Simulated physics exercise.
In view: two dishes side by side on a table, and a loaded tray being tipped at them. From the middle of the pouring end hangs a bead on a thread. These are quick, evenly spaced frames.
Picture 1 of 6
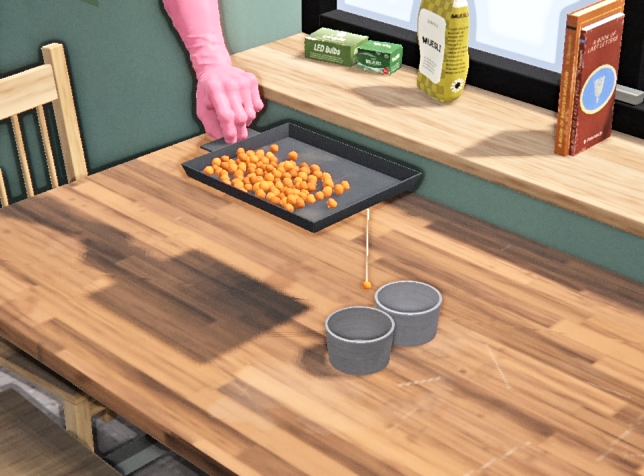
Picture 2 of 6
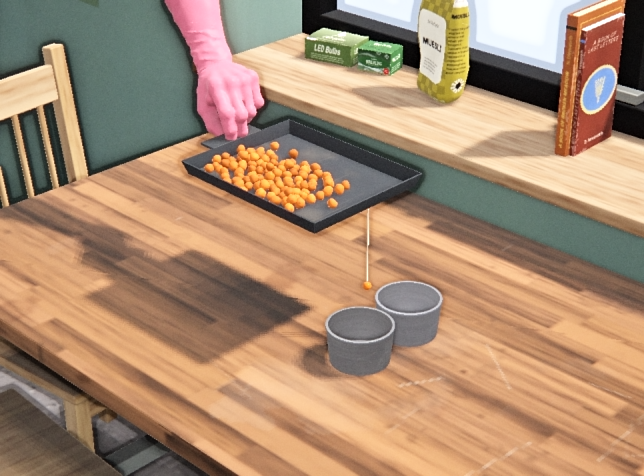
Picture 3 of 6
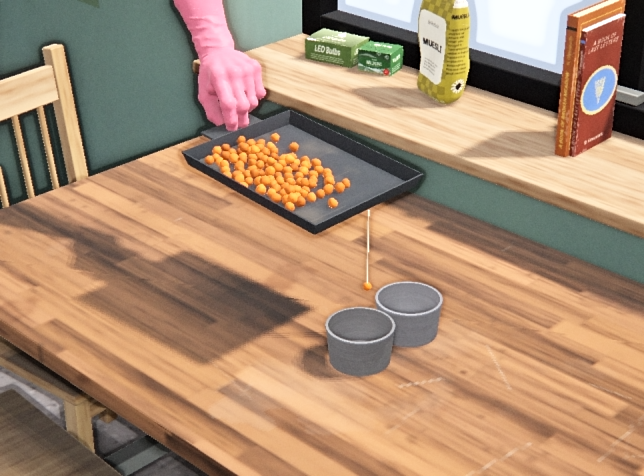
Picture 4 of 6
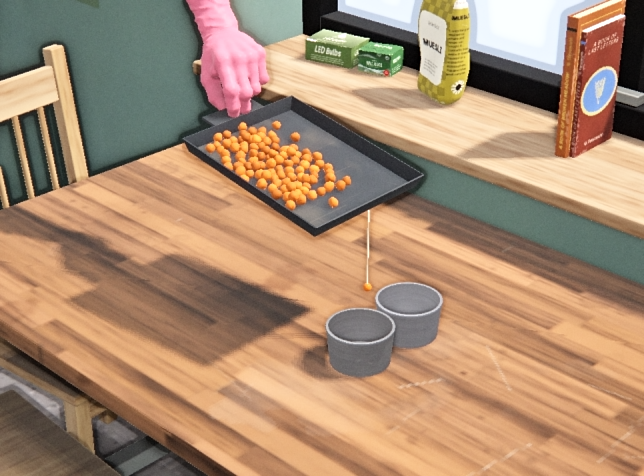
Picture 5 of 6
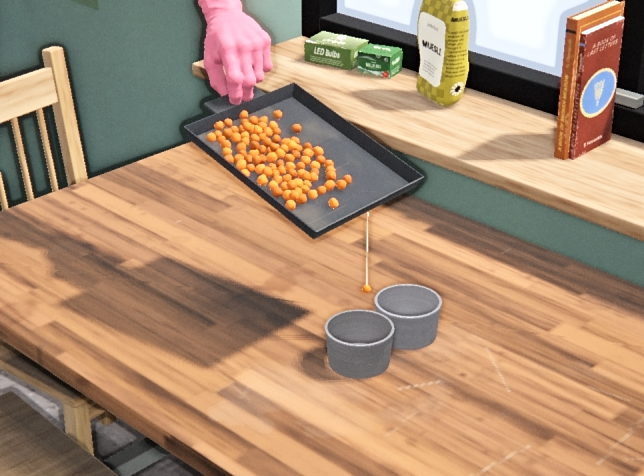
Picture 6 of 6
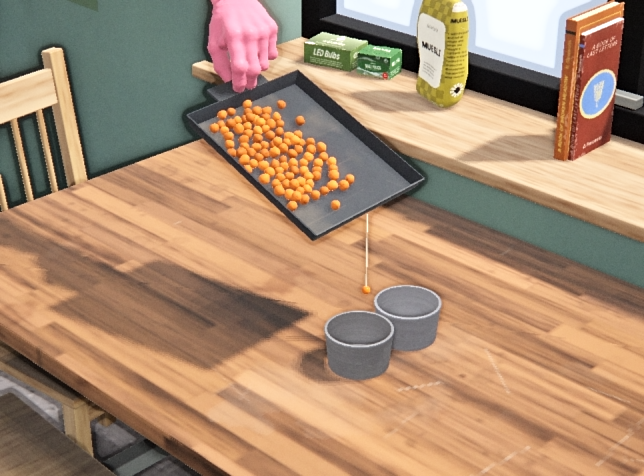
A pink hand grips the far left end of a dark tray of small orange balls above a wooden table, seen from above at an angle by a still camera. Two grey dishes sit below near a bead hanging on a thread, with green boxes, a yellow bottle and reddish books on the windowsill behind. The hand steadily raises its end, tilting the tray more steeply, while the balls barely shift.
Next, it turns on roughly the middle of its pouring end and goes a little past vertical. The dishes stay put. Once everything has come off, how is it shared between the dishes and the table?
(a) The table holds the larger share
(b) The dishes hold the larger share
b, the dishes hold the larger share.
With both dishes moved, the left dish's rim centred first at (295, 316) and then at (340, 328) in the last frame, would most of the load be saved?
Earlier try a minority share, later try a majority share.
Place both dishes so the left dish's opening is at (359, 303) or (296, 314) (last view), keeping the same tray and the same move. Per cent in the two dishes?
0 %, then 0 %.
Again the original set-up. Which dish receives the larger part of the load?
The one that comes out ahead is the leftward one.
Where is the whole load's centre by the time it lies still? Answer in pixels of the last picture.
Roughly at (367, 357).
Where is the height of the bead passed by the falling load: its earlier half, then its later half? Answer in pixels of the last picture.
Points: About (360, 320), then about (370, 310).
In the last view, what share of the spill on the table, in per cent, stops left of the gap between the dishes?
Roughly 70 in a hundred.
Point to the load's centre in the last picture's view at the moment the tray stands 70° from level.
Centre estimate: (347, 213).
Just after the last frame, tray tipped steeply; the larger part on the tray; just a few in the left dish; about a tenth in the air.
A moment on, tray tipped past a quarter turn; just a few on the tray; roughly a third in the left dish; roughly a quarter in the right dish; roughly a quarter outside both; roughly a quarter in the air.
Further on, tray tipped past a quarter turn; roughly half in the left dish; roughly a quarter in the right dish; roughly a quarter outside both.
When it is over, tray tipped past a quarter turn; roughly half in the left dish; roughly a quarter in the right dish; roughly a quarter outside both.
